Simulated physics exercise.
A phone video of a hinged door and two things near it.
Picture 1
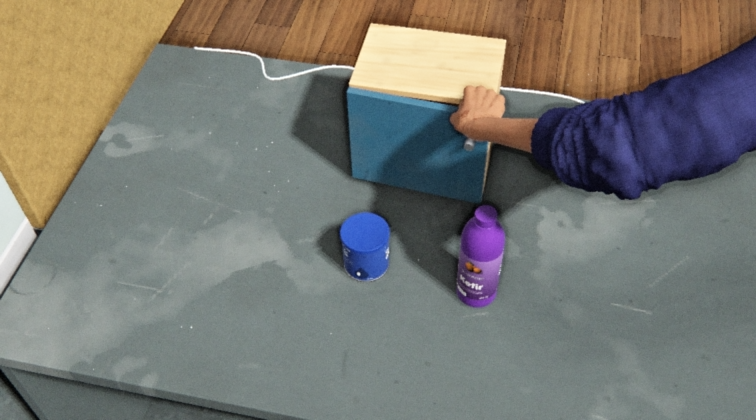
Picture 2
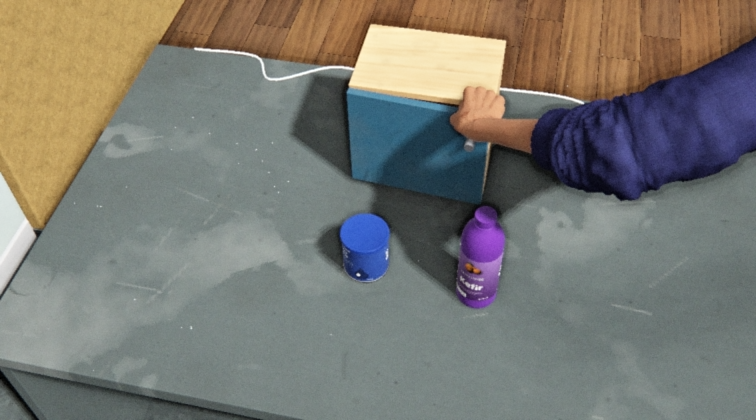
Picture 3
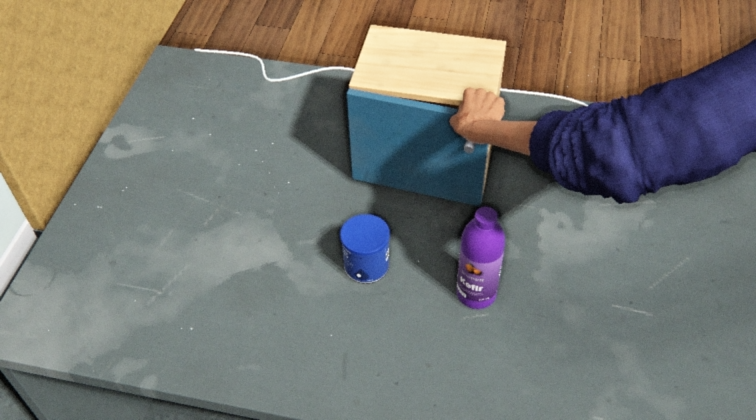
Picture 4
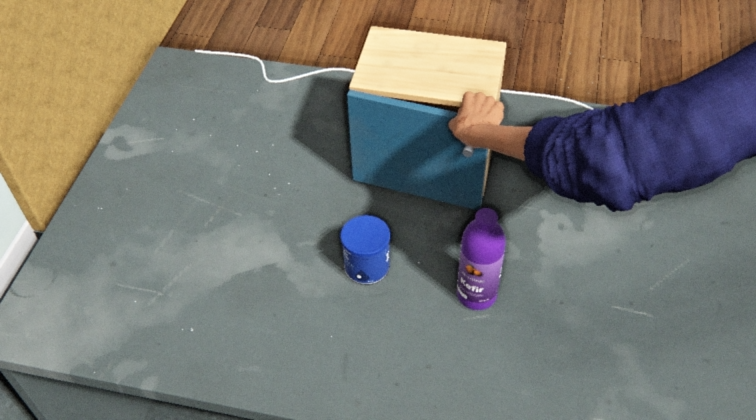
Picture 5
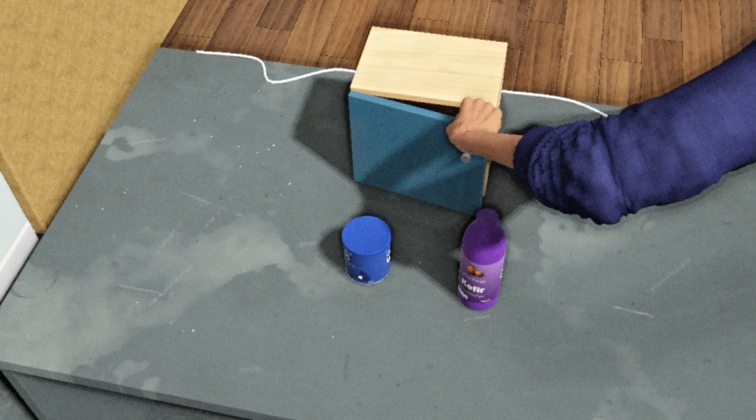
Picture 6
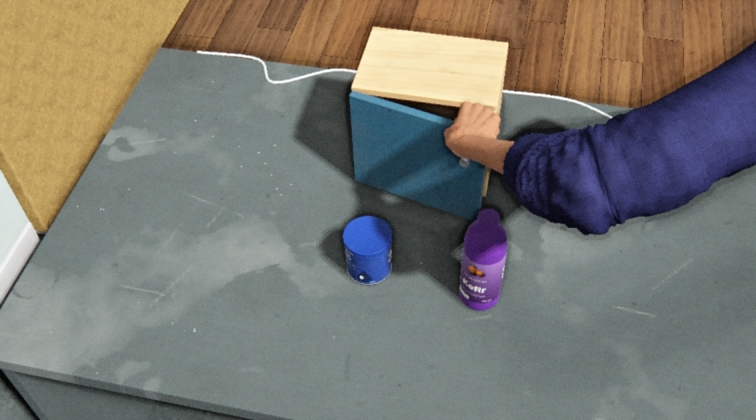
Blue door of a small wooden cabinet opening slightly under a hand, with a blue pot and purple bottle standing in front.
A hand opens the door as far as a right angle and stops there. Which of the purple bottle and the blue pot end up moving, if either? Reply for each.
Result: The purple bottle stays put, the blue pot moves.
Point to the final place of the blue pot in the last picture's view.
Its centre ends up near (301, 257).
Then, 1.40 s after the last picture, door 63° open; purple bottle at rest near (484, 258); blue pot moved a little near (357, 255).
Then, 1.82 s after the last picture, door 78° open; purple bottle at rest near (484, 258); blue pot moved about its own width near (325, 259).
At rest, the purple bottle stays untouched, near (484, 258); the blue pot gets shoved, near (300, 257).
